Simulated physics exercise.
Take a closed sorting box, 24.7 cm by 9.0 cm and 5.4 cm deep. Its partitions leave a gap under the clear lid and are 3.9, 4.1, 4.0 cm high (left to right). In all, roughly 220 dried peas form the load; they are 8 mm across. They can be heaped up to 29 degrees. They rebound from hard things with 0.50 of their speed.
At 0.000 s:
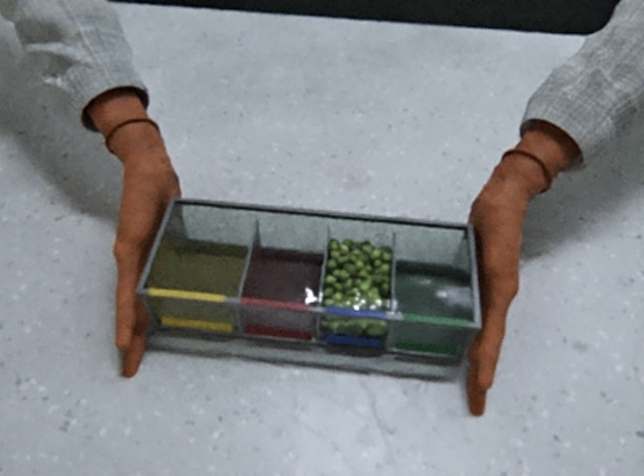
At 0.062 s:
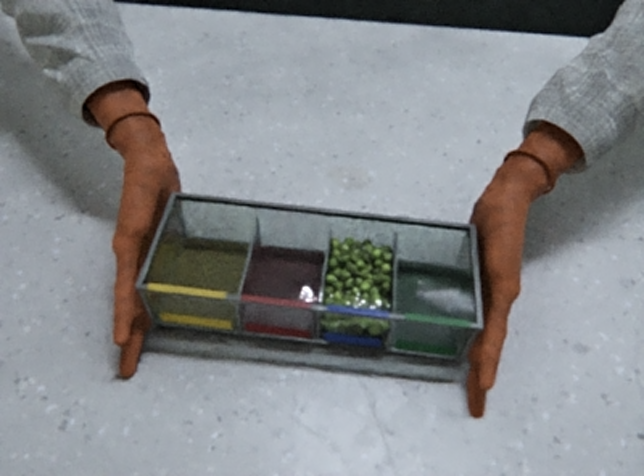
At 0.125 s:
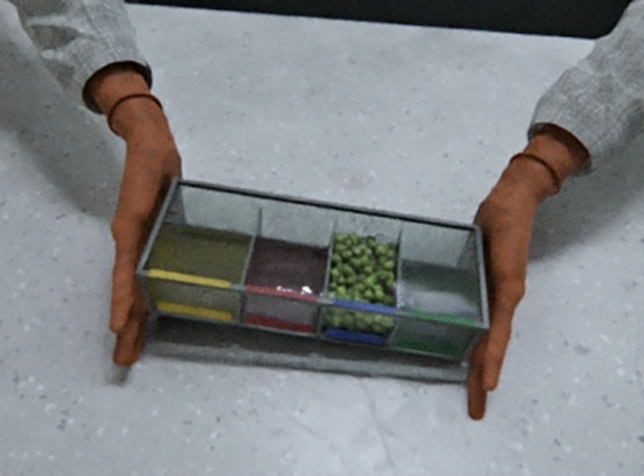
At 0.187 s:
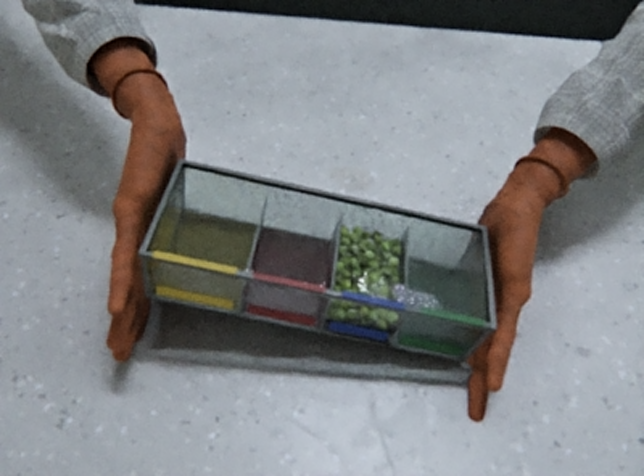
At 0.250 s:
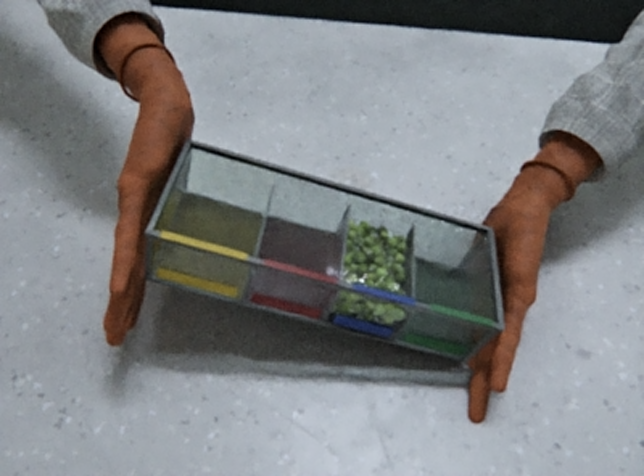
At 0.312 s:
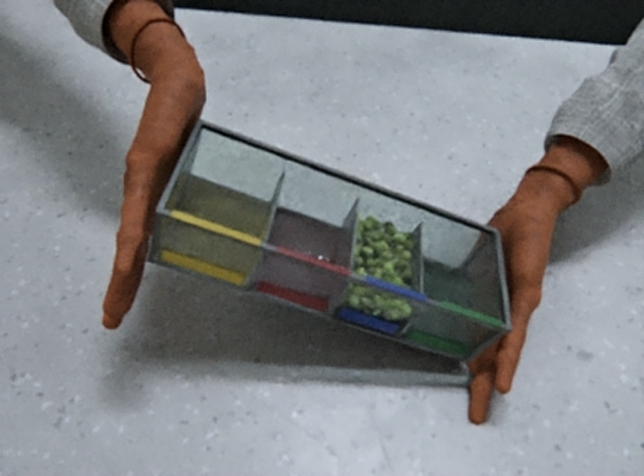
A clear box with four compartments is held between two hands above a speckled pale grey surface, seen from above at a slant. Yellow, red, blue and green strips mark the sections from left to right, and small green peas fill the blue one. The left hand raises its end steadily, tilting the box down to the right, while the right hand stays low and the peas remain in their section.
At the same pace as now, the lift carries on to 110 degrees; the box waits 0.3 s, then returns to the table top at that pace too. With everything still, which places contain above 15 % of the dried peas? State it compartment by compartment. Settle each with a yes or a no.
Red: Fails; blue: Succeeds; green: Succeeds; yellow: Fails.
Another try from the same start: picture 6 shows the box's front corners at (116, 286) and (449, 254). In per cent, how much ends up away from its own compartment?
That gives some 20 per cent.
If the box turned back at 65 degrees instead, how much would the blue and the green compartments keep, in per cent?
In per cent, blue 95 and green 5.
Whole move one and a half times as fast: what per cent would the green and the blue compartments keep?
In that case green would keep 25 % and blue would keep 75 %.
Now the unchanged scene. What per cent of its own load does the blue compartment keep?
Share retained: Approx. 70 %.
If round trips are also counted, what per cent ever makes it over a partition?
Estimate: Some 30 per cent.
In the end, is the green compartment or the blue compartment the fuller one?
I'd say the blue side has more in it.
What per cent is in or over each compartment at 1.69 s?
Shares - red: 0; blue: 75; green: 25; yellow: 0.
Then, at 1.69 s, tilt 110 degrees; blue 75 %, green 25 %.
After 2.60 s, tilt 55 degrees; blue 70 %, green 30 %.
After 3.52 s, tilt 0 degrees; blue 70 %, green 30 %.
In the end, at 4.1 s, red 0 %, blue 70 %, green 30 %, yellow 0 %.
